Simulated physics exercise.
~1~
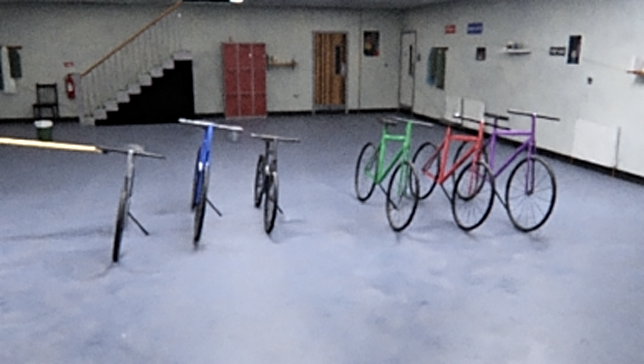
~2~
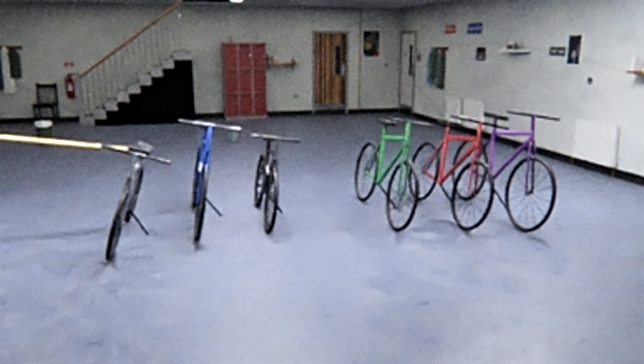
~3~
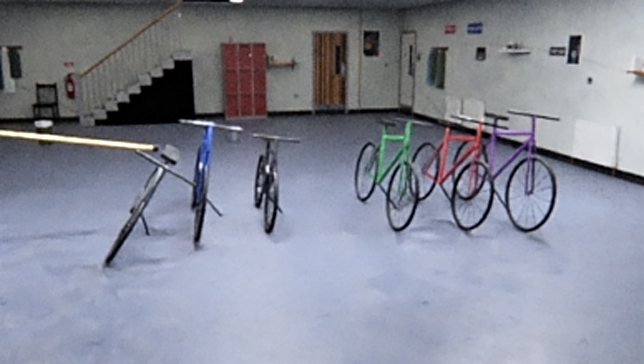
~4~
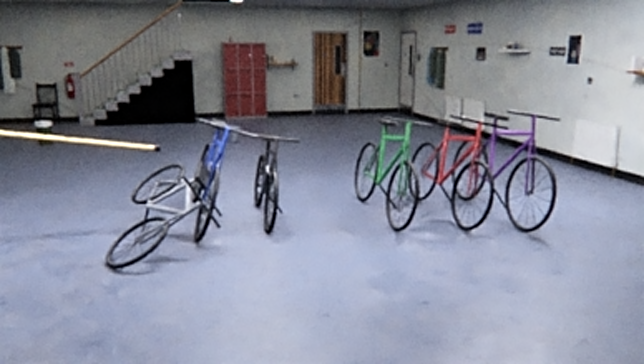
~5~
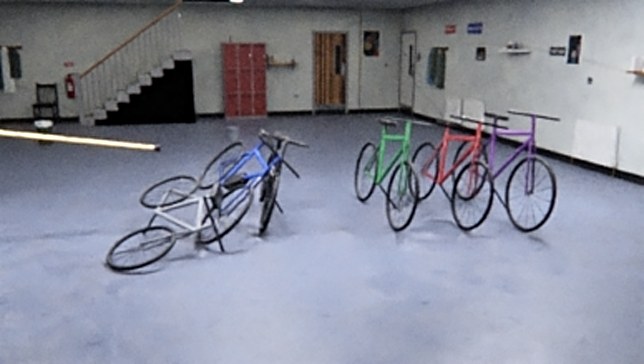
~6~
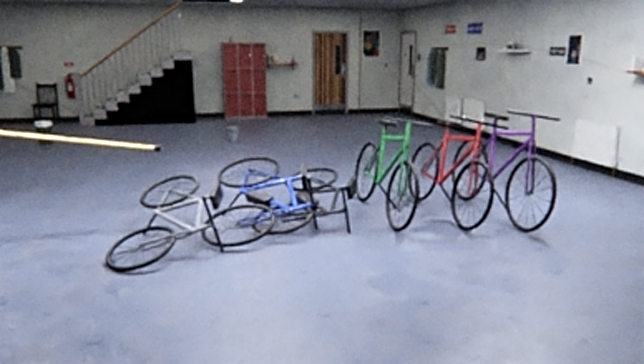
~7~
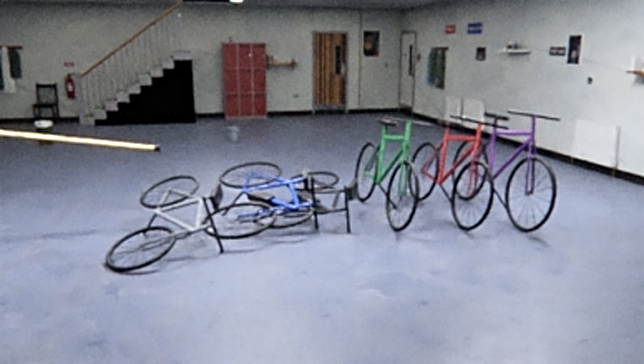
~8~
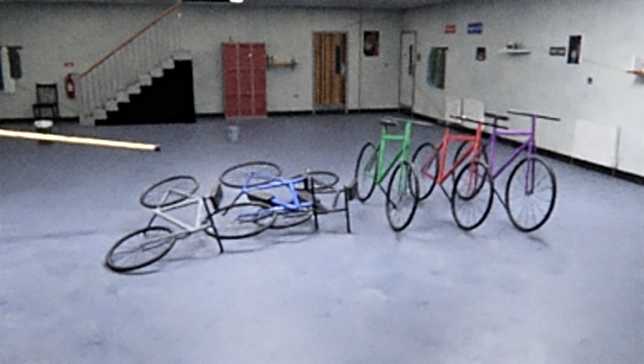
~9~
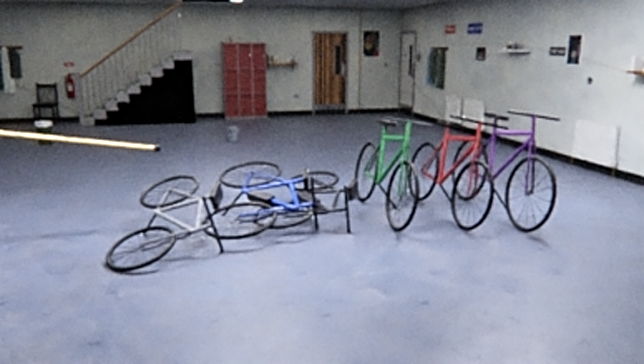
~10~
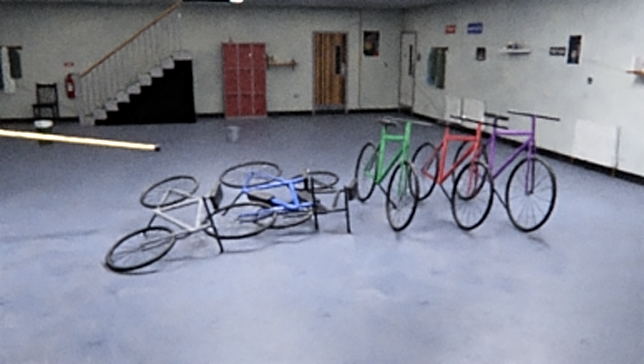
Three bicycles topple rightward in turn after a pole pushes the first; three stay upright.
